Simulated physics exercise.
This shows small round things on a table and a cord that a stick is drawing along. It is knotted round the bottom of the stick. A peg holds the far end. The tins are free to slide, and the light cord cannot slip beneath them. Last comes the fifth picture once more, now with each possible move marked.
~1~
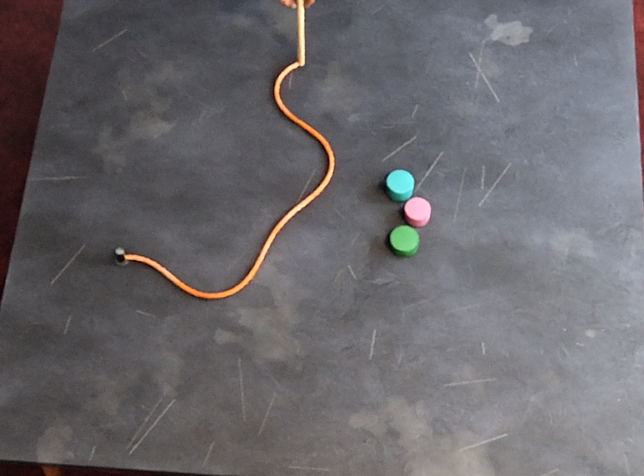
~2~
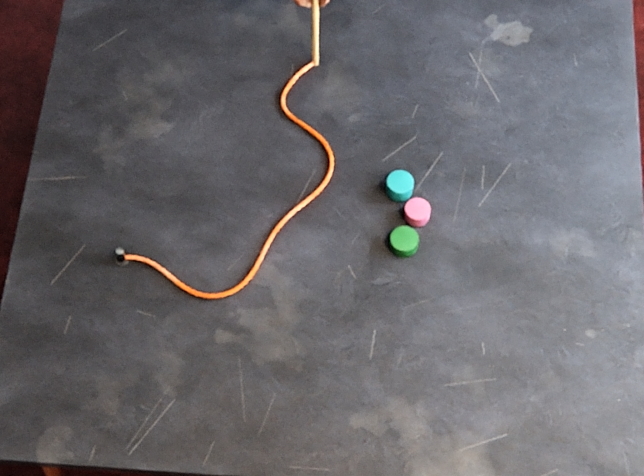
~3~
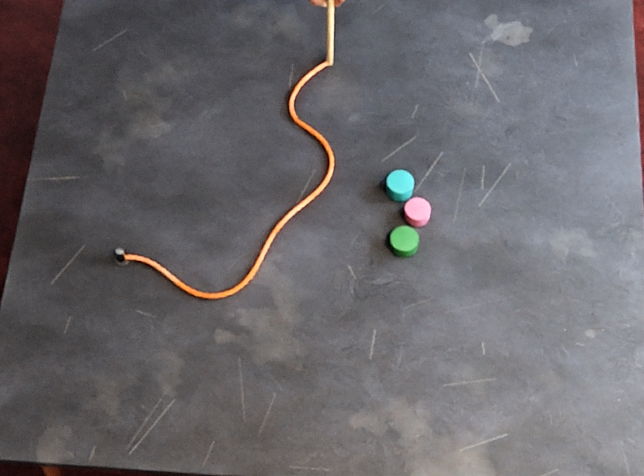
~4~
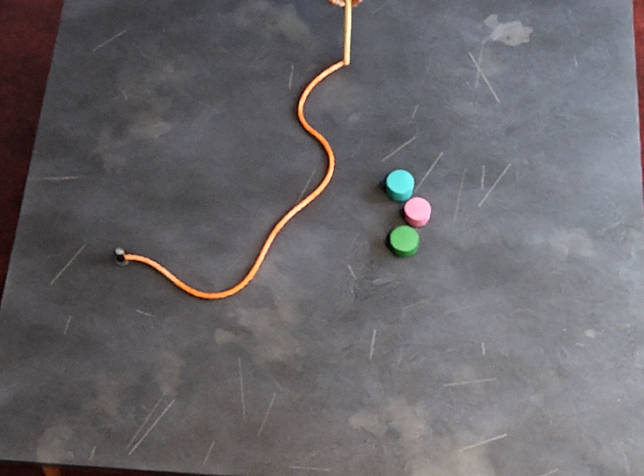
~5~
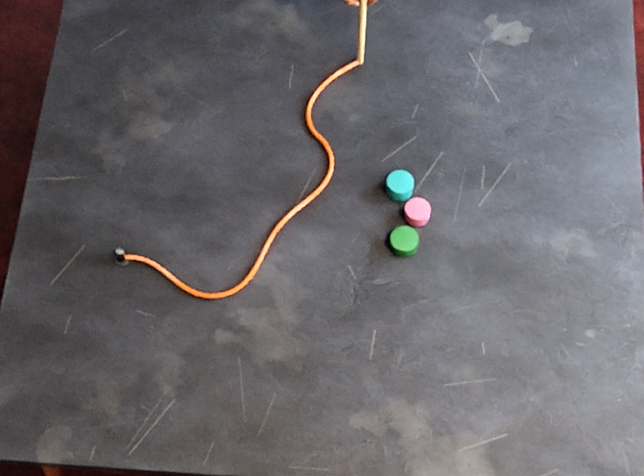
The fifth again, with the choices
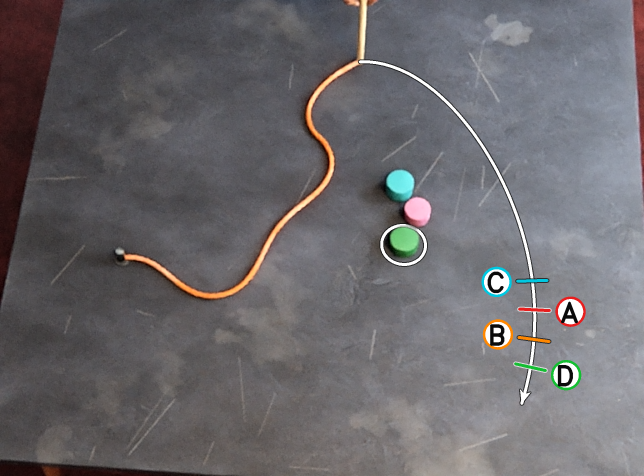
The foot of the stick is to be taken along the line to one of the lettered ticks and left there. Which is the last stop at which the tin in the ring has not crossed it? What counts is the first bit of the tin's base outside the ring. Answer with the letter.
The farthest safe stop is A.
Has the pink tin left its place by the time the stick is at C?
By then, no.
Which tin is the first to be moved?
The turquoise tin.
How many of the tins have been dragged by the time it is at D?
By then, three.
On the copy, A at (535, 310); B at (534, 339); C at (532, 281); D at (530, 367); the ring at (404, 245); the route from (360, 62) via (507, 192) to (522, 403).
On A. First, foot of the stick (458, 114); green tin (404, 242).
Then, foot of the stick (515, 212); green tin (404, 242).
Finally, foot of the stick (534, 310); pink tin (417, 217); green tin (404, 242); turquoise tin (391, 214); the green tin is still in its ring.
By contrast, B drags the ringed tin to (397, 256); C is safe but short; D drags the ringed tin to (390, 272).
